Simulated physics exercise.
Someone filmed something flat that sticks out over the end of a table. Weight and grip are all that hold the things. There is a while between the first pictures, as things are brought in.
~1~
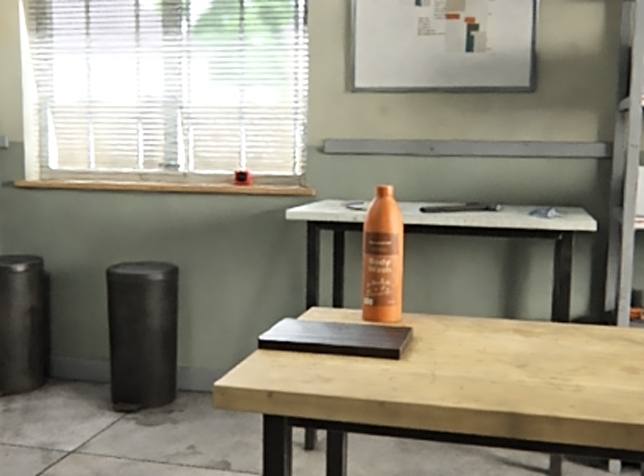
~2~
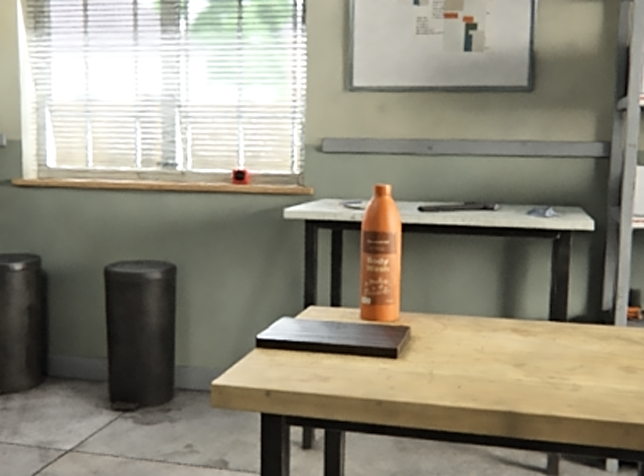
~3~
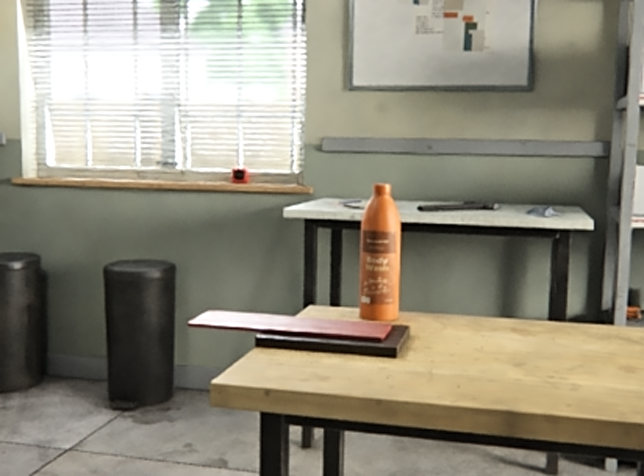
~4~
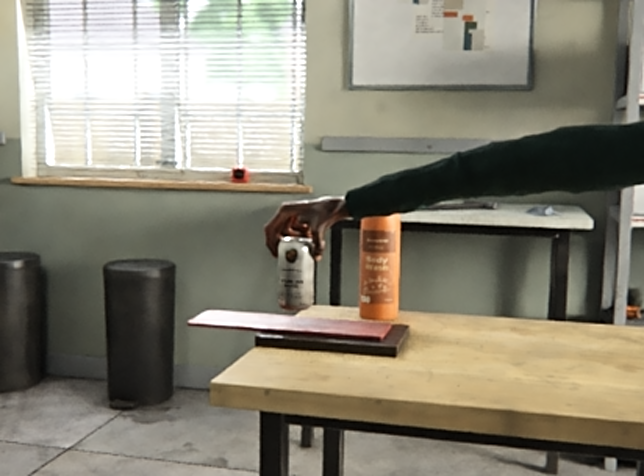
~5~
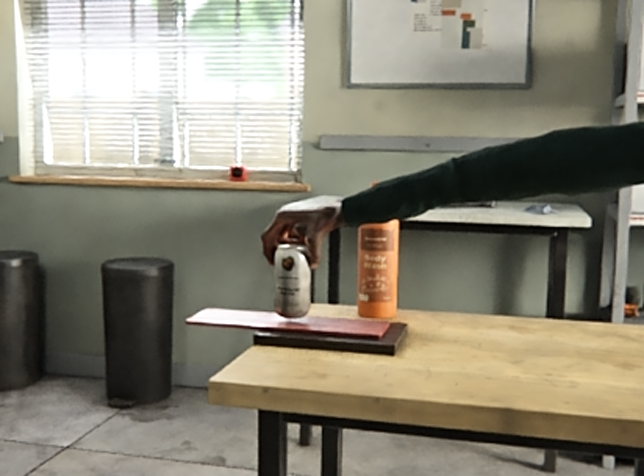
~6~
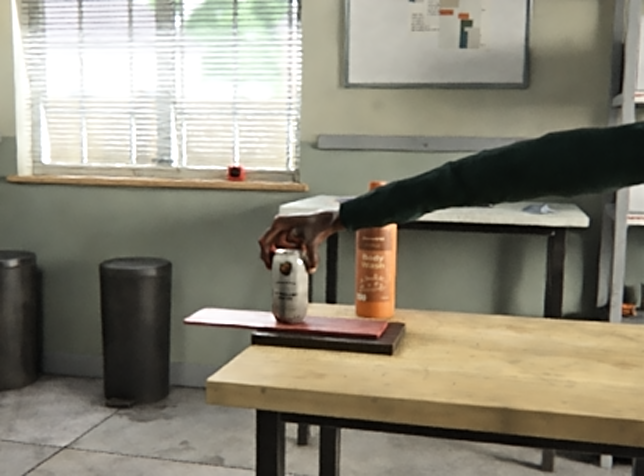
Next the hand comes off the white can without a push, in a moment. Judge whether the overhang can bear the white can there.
Ends up steady.
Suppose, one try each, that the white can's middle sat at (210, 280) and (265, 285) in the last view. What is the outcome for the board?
In case one it tumbles, while in case two it stays where it is.
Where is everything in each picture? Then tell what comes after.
In the first picture, the last thing is not in view yet; orange bottle (383, 253).
In the second picture, the last thing is not in view yet; black slab (336, 337).
In the third picture, the last thing is not in view yet; red board (290, 325).
The fourth picture shows still above its spot; white can (296, 274); orange bottle (380, 251).
The fifth picture shows still above its spot; white can (292, 282); black slab (333, 334).
The sixth picture shows set down, still held; white can (290, 286); red board (286, 322).
Then, 0.50 s past the last view, nothing moves.
Then, 1.10 s past the last view, things are still on the move.
Then, 1.70 s past the last view, nothing moves.
Then, 2.30 s past the last view, white can resting near (290, 287).
Finally, all 4 still in place. Final places as the last picture's camera would see them, white can near (290, 287). The board keeps its balance.
